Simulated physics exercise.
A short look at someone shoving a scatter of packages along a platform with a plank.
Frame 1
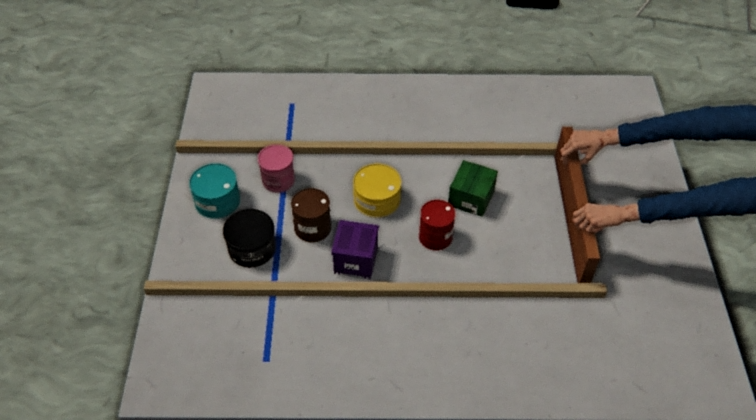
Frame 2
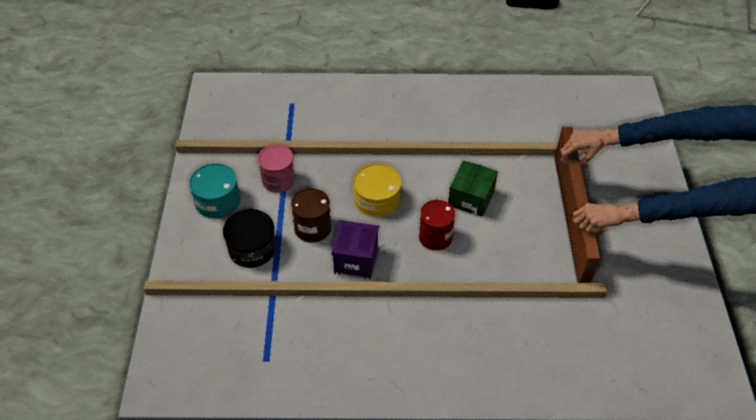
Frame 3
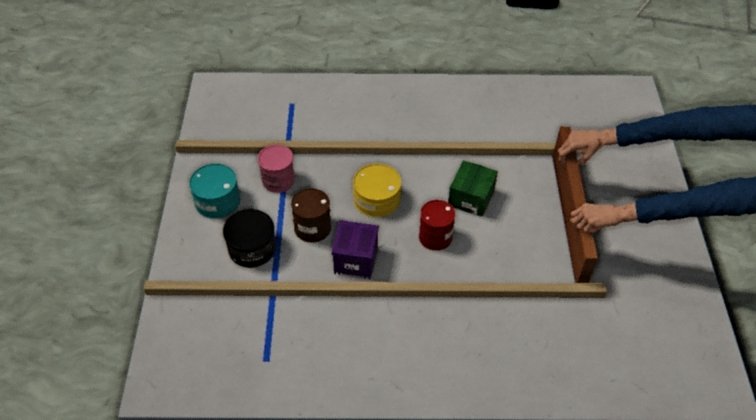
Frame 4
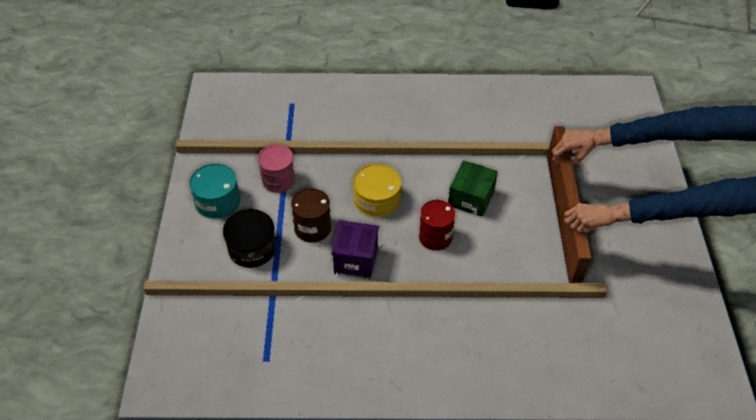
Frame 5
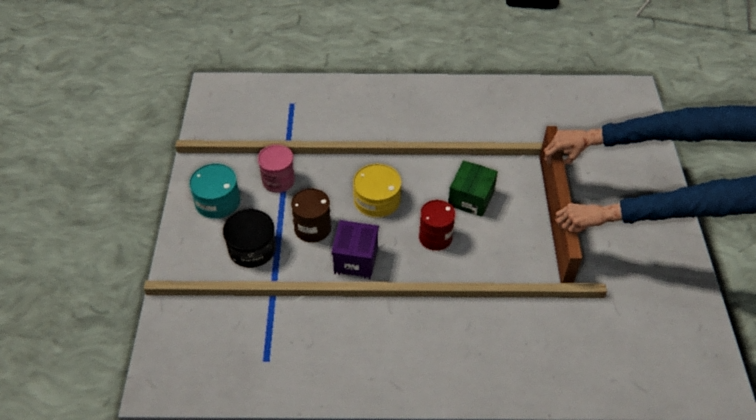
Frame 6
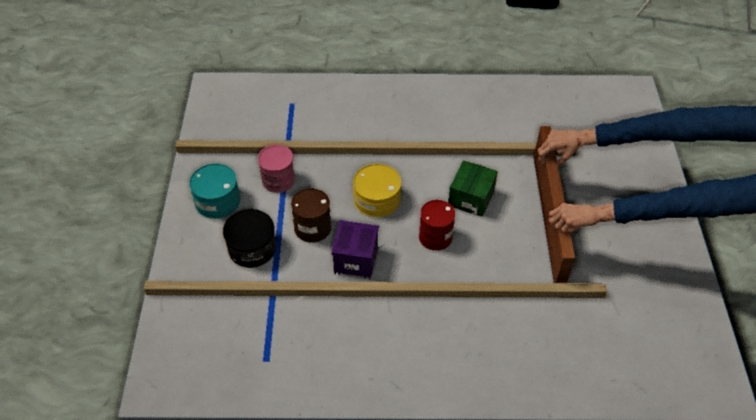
Wooden plank pushed slowly left by two hands between rails, closing toward a scatter of colourful canisters and boxes sitting still.
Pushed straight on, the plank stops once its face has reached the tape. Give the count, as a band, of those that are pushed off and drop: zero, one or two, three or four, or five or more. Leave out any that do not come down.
The ones that plunge will number none.
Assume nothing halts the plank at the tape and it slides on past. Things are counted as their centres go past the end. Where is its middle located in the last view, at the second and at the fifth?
Roughly (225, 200) and then roughly (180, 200).
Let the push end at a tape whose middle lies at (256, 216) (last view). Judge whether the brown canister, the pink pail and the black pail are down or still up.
The brown canister keeps its spot, while the pink pail keeps its spot and the black pail keeps its spot.
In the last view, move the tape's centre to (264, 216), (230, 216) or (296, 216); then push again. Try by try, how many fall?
It would be 1, 1 and 0.
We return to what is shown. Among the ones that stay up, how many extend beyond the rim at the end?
The count is 1.
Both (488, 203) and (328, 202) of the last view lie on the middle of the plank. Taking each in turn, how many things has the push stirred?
So far 1, and 7 at the second.
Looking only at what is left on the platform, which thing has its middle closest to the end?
Turquoise canister.
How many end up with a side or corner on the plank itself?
So the total is 3.
A little later, none off yet; turquoise canister at rest near (215, 191); black pail at rest near (250, 239); pink pail at rest near (277, 169).
When it is over, the number that fall off is zero.
